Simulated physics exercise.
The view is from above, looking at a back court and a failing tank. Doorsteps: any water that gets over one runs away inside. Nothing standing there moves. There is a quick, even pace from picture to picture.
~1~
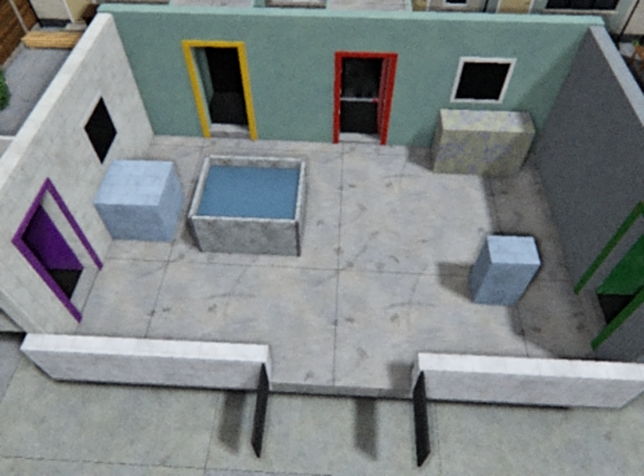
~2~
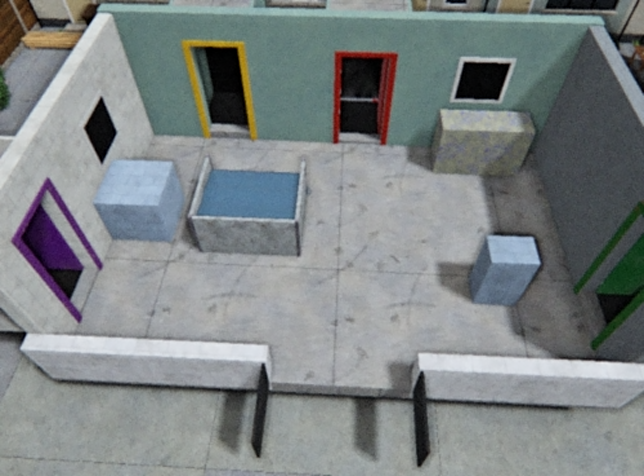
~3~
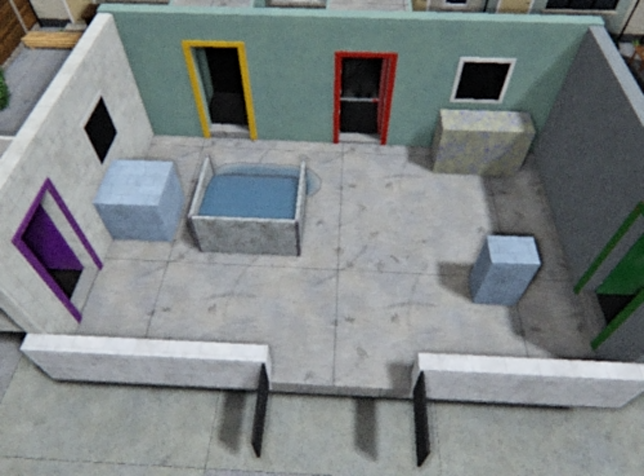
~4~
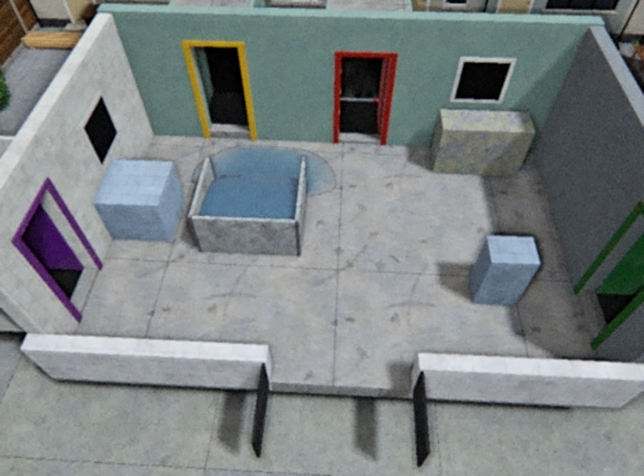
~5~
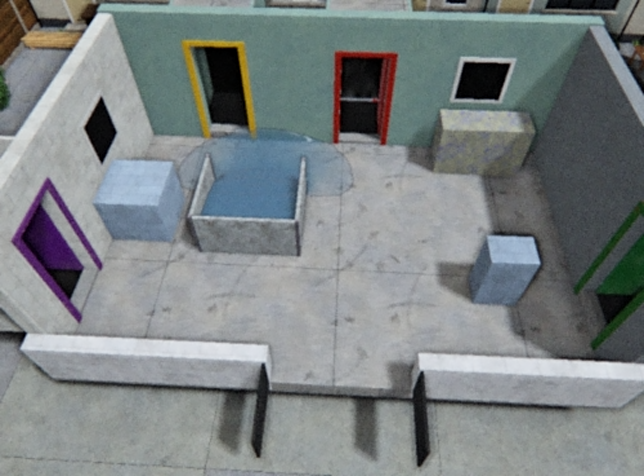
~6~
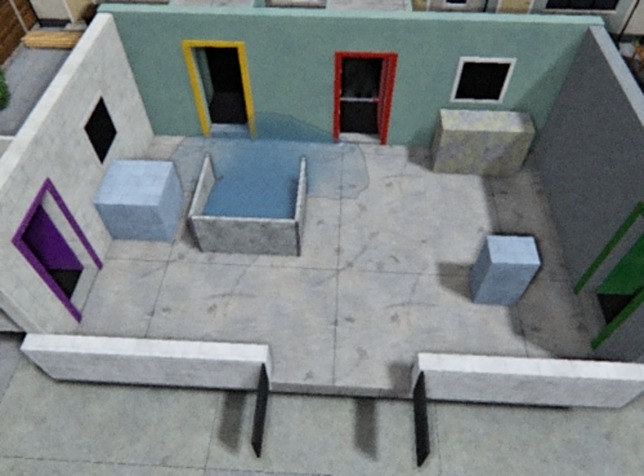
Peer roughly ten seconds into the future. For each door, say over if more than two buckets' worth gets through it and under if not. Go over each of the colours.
My prediction: Red door: Past the limit; purple door: Inside the limit; yellow door: Past the limit; green door: Inside the limit.
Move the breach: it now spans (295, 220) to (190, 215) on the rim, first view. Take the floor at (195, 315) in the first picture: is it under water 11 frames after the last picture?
Answer: Wet.
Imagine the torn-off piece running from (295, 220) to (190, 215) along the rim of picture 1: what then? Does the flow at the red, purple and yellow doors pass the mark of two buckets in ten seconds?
Going door by door, the red door remains beneath it, the purple door crosses the threshold, and the yellow door remains beneath it.
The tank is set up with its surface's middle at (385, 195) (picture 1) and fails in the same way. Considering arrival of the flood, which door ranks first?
Answer: The red door.
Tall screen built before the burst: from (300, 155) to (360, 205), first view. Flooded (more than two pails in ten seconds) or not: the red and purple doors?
Then it goes like this: Red door falls below the limit, purple door falls below the limit.
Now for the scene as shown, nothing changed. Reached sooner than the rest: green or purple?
I choose the green door.
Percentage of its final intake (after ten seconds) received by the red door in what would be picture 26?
My guess is about 95 %.
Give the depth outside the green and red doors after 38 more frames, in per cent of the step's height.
Some 50 percent and then some 90 percent.
A moment on, water covers 20 % of the floor; the red door under two buckets in, the purple door not reached, the yellow door over two buckets in, the green door not reached.
Next, water covers 30 % of the floor; the red door over two buckets in, the purple door not reached, the yellow door far over two buckets in, the green door not reached.
Then, water covers 50 % of the floor; the red door over two buckets in, the purple door not reached, the yellow door far over two buckets in, the green door not reached.
Later, water covers 70 % of the floor; the red door over two buckets in, the purple door not reached, the yellow door far over two buckets in, the green door wet at the sill, nothing in.
In the end, water covers 90 % of the floor; the red door over two buckets in, the purple door wet at the sill, nothing in, the yellow door far over two buckets in, the green door wet at the sill, nothing in.
